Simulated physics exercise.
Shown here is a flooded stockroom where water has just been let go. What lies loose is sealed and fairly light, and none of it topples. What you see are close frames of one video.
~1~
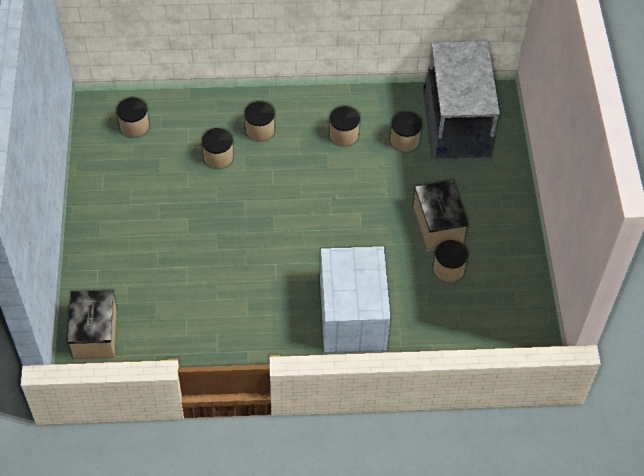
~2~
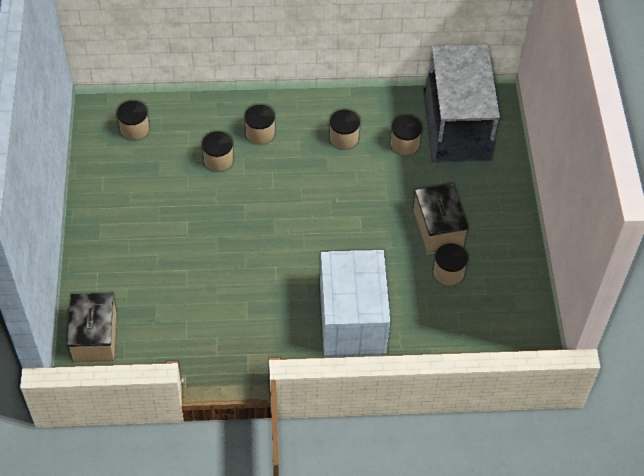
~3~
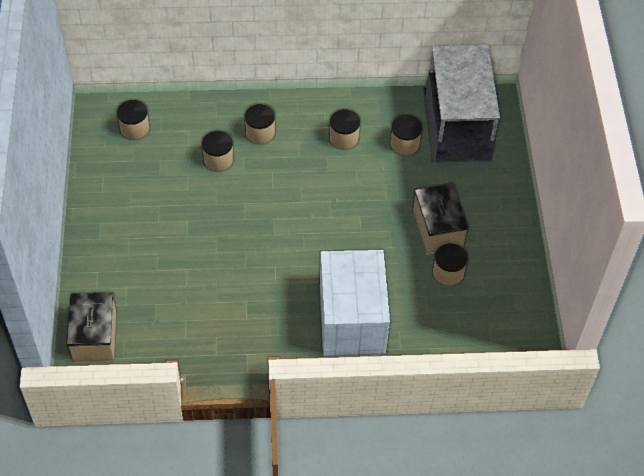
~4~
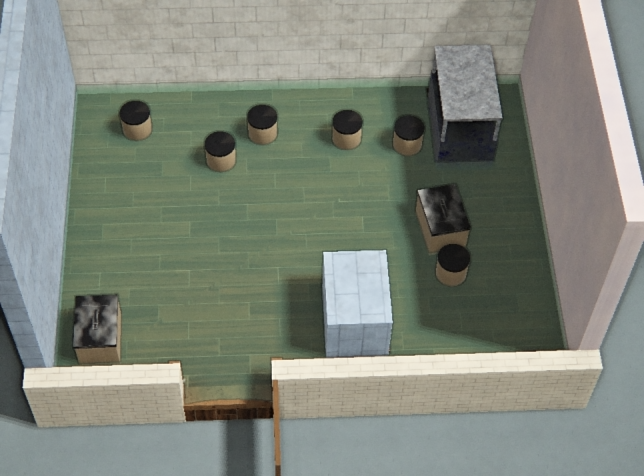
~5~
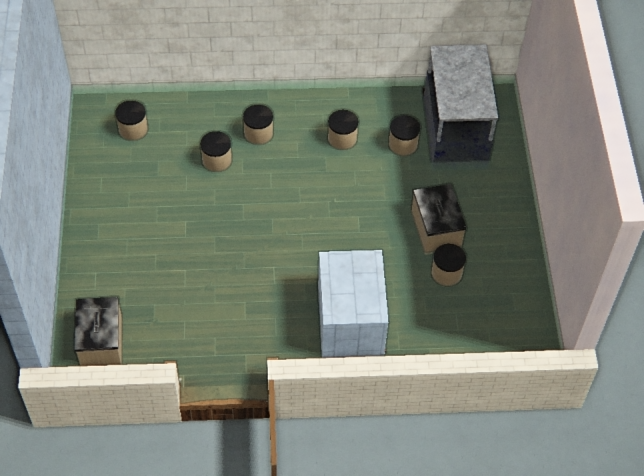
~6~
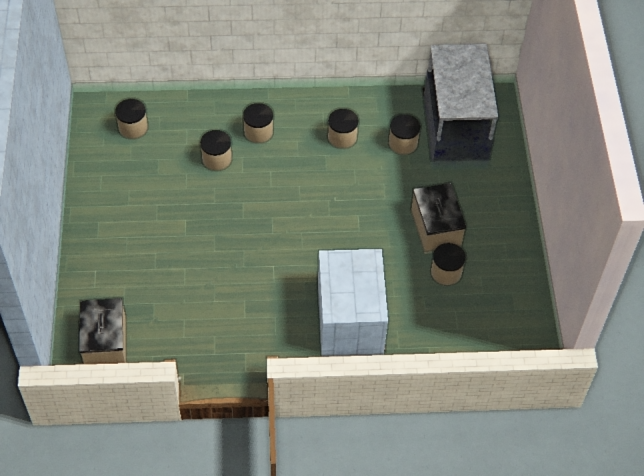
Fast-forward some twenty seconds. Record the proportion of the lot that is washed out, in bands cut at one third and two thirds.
Proportion: Under one third.
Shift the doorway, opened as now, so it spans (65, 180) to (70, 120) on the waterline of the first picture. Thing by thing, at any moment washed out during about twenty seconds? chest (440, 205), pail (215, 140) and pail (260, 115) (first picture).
In turn: Left behind, gone, carried outside.
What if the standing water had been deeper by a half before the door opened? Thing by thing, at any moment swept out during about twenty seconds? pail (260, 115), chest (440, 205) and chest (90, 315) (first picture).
Going item by item, that's still there, then still there, then exited.
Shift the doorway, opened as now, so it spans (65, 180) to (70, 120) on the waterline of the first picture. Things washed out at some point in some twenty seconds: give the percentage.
About 40 %.
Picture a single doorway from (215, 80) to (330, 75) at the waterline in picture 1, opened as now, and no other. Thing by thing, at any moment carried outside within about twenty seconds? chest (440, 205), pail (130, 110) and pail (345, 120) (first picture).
In the order given, it's escaped, escaped, escaped.
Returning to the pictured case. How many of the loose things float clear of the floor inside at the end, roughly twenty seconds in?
So that is 7.
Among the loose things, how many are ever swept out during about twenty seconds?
The total here is 1.
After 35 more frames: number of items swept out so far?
That comes to 1.
A moment on, 0 of 8 are out; 8 afloat.
Next, 1 of 8 are out; 7 afloat.
Later, 1 of 8 are out; 7 afloat.
In the end, 1 of 8 are out; 7 afloat.
